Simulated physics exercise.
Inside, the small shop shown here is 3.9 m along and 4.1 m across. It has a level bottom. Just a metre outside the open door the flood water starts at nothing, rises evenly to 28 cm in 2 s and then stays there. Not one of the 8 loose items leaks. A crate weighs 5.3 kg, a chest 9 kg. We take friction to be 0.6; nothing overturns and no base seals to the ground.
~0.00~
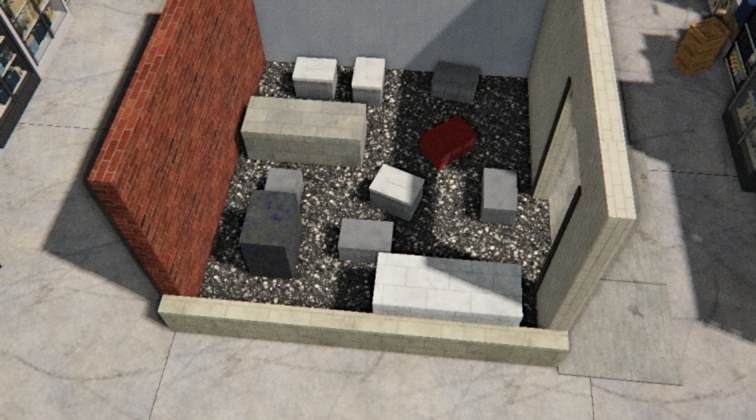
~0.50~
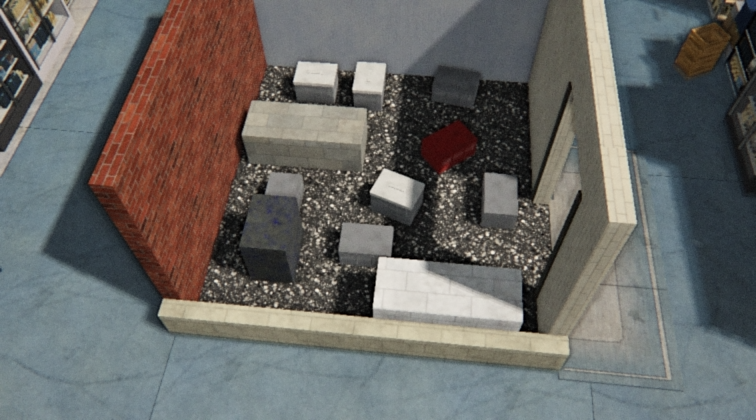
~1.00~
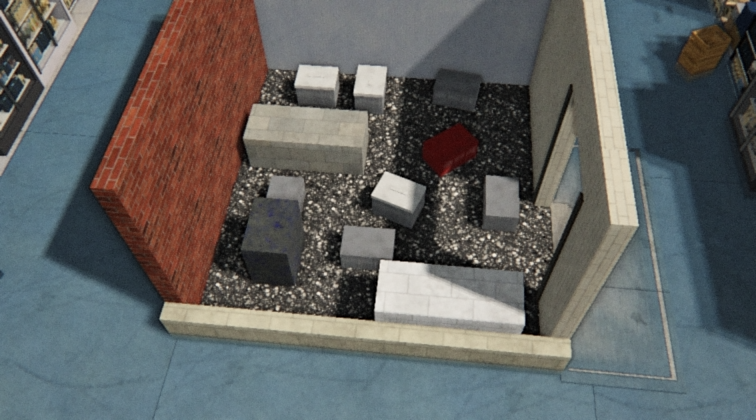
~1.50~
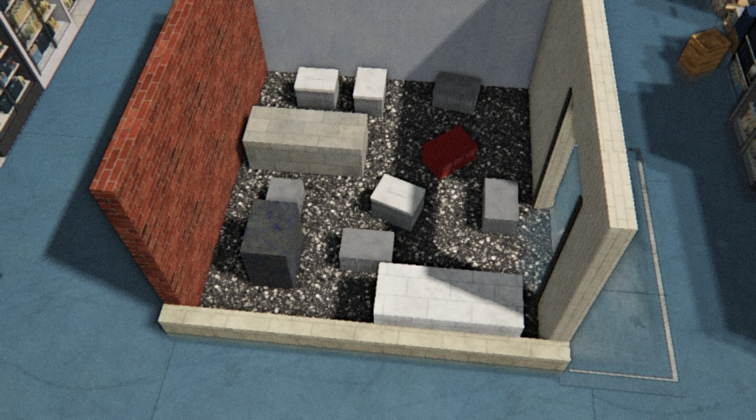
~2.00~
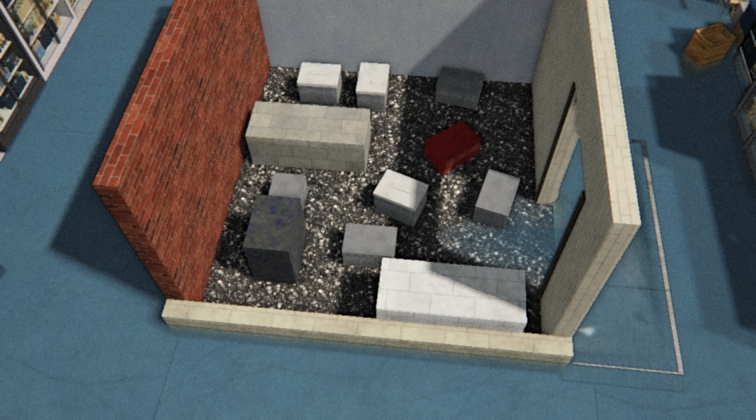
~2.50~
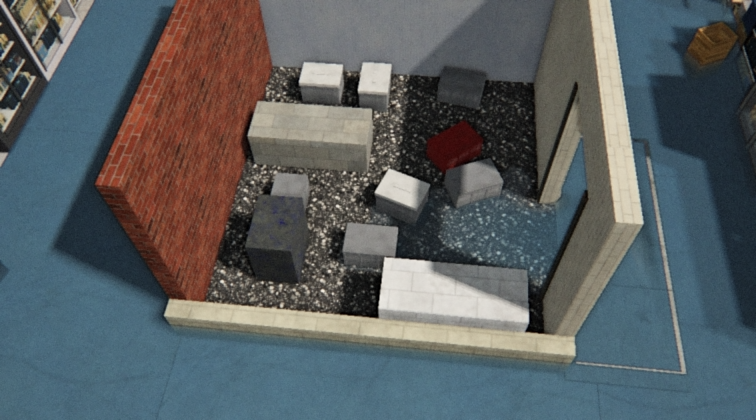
A small, roofless shop with a dark speckled floor is seen from high above its low front wall, with red brick on the left and a pale wall with openings on the right. Grey, white and beige blocks stand around a red crate right of centre. Bluish water covers the pale ground outside, then spreads in from the right, and a grey block turns and slides left, while the view barely shifts.
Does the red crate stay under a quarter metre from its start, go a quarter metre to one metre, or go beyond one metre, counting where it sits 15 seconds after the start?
It will likely make a small trip.
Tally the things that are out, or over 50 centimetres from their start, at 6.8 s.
The number I get is 6.
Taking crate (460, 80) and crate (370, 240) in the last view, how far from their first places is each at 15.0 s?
Shifts: 150 cm / 150 cm.
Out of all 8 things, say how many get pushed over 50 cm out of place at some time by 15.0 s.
Result: 8.
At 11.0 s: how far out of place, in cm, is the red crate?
40 cm, give or take.
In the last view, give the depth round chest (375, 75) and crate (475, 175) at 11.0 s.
Depths: Near 16 cm, then near 8 cm.
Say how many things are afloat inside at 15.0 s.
Tally: 8 of them.
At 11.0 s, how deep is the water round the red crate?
Around 14 cm.
After 3.5 s the red crate is near (445, 112), 0.5 m from its start, aground; 2 afloat.
After 6.8 s the red crate is near (469, 90), 0.9 m from its start, afloat; 8 afloat.
After 11.0 s the red crate is near (441, 156), 0.4 m from its start, afloat; 8 afloat.
After 15.0 s the red crate is near (446, 174), 0.7 m from its start, afloat; 8 afloat.
